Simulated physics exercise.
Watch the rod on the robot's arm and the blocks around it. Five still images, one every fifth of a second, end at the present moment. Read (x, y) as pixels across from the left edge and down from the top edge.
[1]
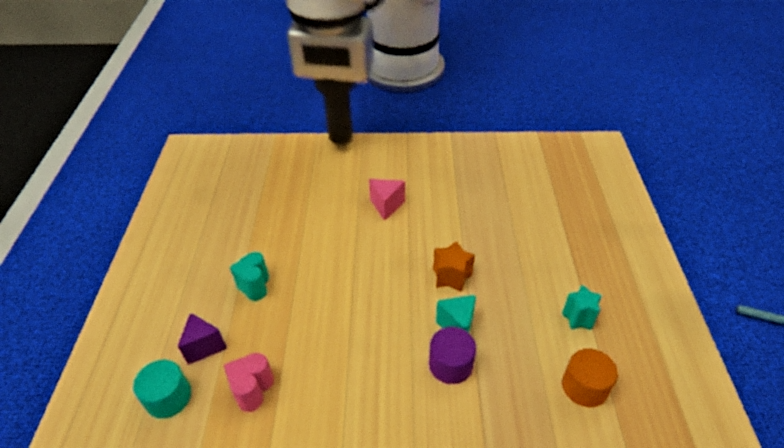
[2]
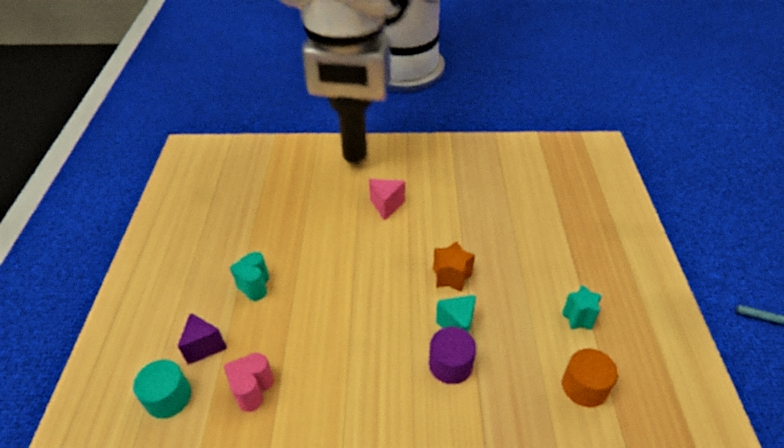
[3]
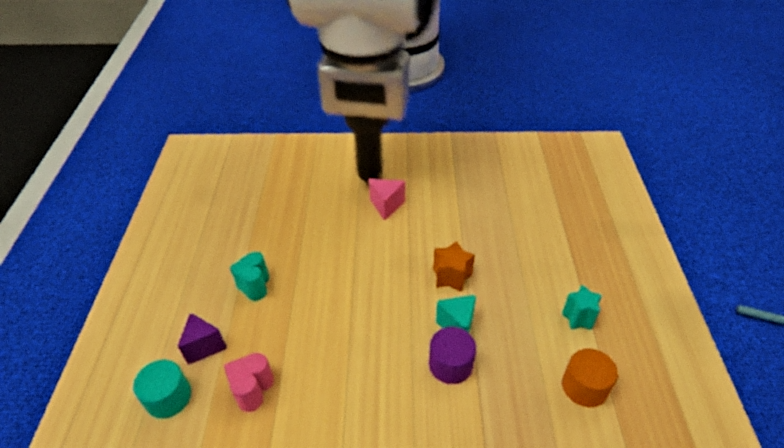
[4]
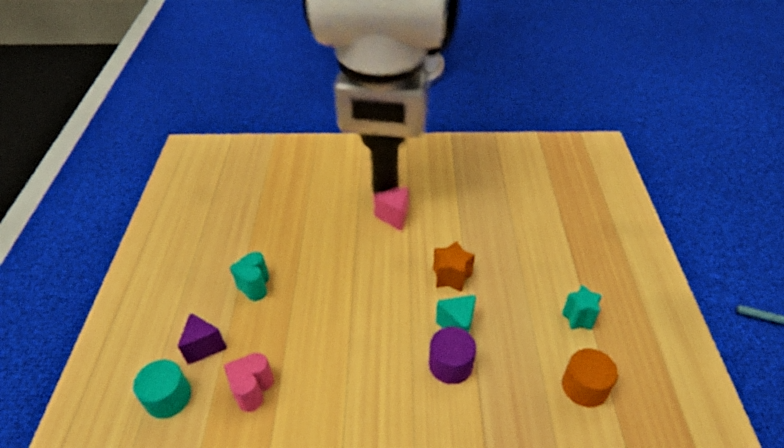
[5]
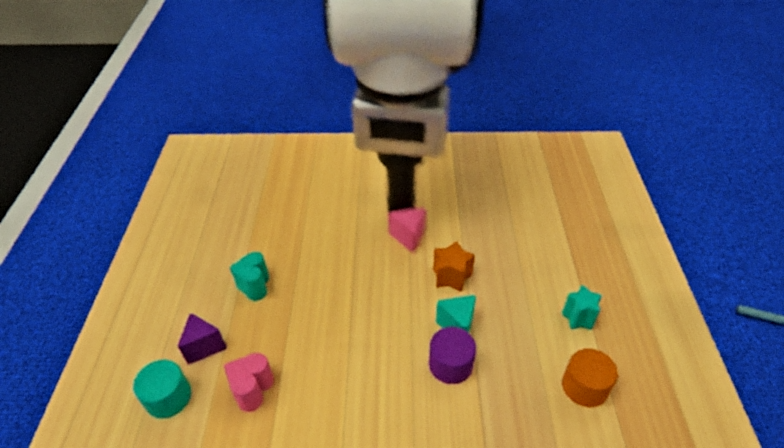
On a wooden board over a blue surface, a robot arm's dark rod moves forward and slightly right to a pink triangular block, then pushes it a short way toward an orange star, while the other coloured blocks stay still.
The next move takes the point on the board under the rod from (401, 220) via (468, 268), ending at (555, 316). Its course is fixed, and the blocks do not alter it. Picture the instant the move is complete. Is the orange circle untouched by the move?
Answer: Yes.
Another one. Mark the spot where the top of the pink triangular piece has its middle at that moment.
The middle of the upper face of the pink triangular piece will lie at about (425, 249) in the picture.
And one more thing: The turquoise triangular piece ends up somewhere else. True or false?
That is false.
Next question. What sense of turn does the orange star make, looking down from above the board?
Watching from overhead, you'd notice the orange star rotating clockwise.
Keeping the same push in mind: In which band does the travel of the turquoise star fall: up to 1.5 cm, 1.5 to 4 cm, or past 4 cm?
Movement: Under 1.5 cm.
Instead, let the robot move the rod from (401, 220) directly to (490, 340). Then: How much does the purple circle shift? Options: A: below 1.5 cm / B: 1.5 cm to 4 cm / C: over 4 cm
The answer is B.
On the path given first. One third of the way, rod (444, 245); pink triangular piece (425, 248), turned 35° clockwise; orange star (456, 260), turned 20° anticlockwise.
Two thirds of the way, rod (498, 275); pink triangular piece (425, 249), turned 45° clockwise; orange star (470, 277), turned 70° clockwise.
At the end, rod (558, 308); pink triangular piece (425, 249), turned 45° clockwise; orange star (470, 277), turned 70° clockwise; turquoise triangular piece still; turquoise star (597, 301); orange circle still.
